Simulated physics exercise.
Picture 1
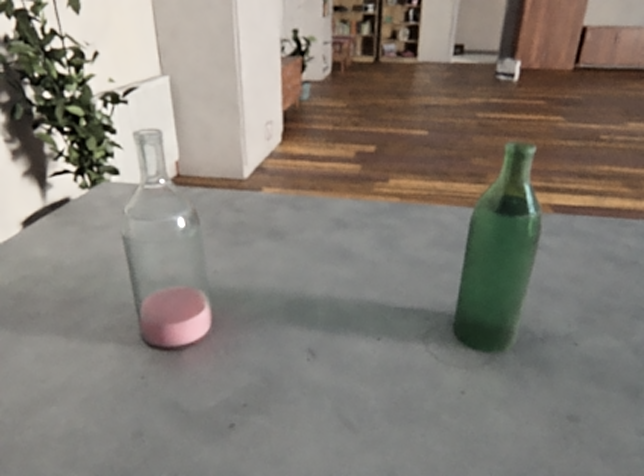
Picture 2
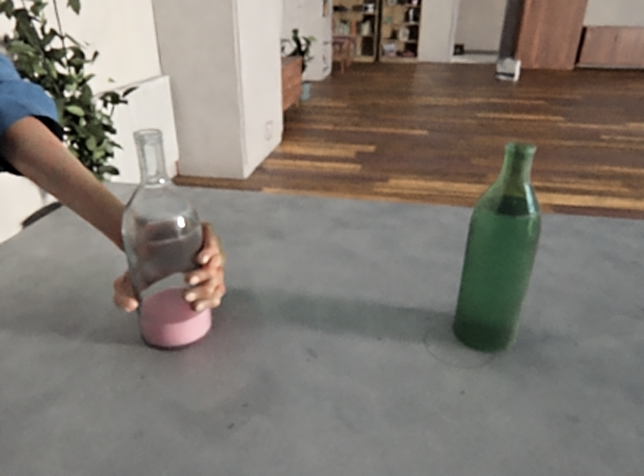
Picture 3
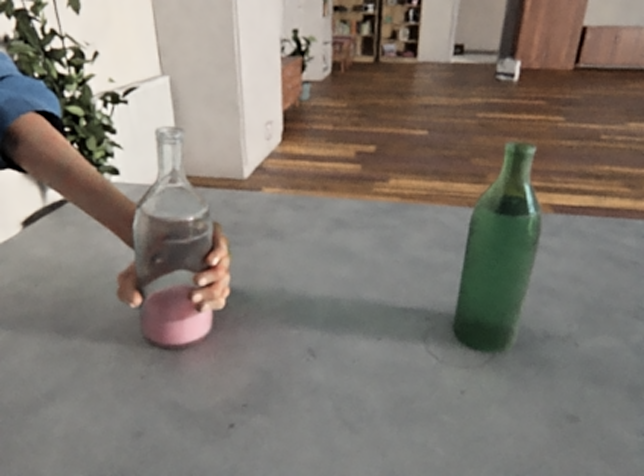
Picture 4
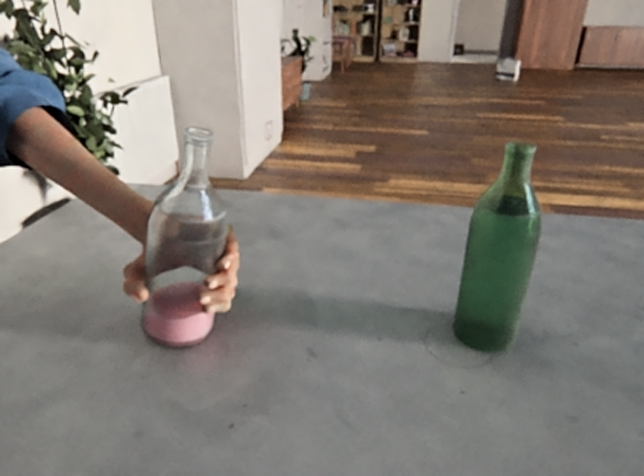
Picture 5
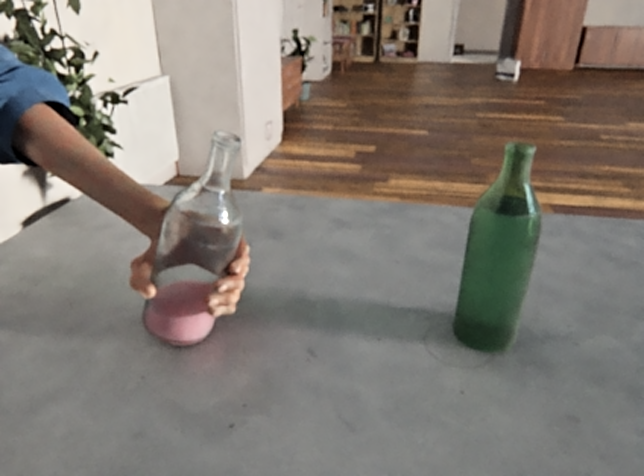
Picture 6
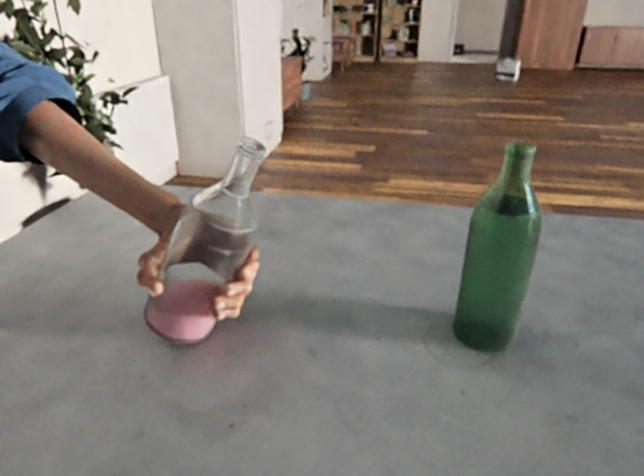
At first, a clear glass bottle with a little pink contents at the bottom stands upright on a gray table, left of a green bottle. A hand reaches in from the left and grasps the clear bottle, then gradually tilts it to the right, while the green bottle stays still.
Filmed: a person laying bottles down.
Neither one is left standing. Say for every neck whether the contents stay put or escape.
Left bottle - they stay put, right bottle - they escape.
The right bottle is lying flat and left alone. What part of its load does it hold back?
Roughly 35 per cent.
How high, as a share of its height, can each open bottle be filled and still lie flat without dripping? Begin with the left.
So that's 24 % for the first and 24 % for the second.
A moment on, the left bottle is nearly down; left bottle, all still inside.
Further on, the left bottle lies flat; left bottle, all still inside.
When it is over, both lie flat; left bottle, all still inside; right bottle, a puddle at its mouth.
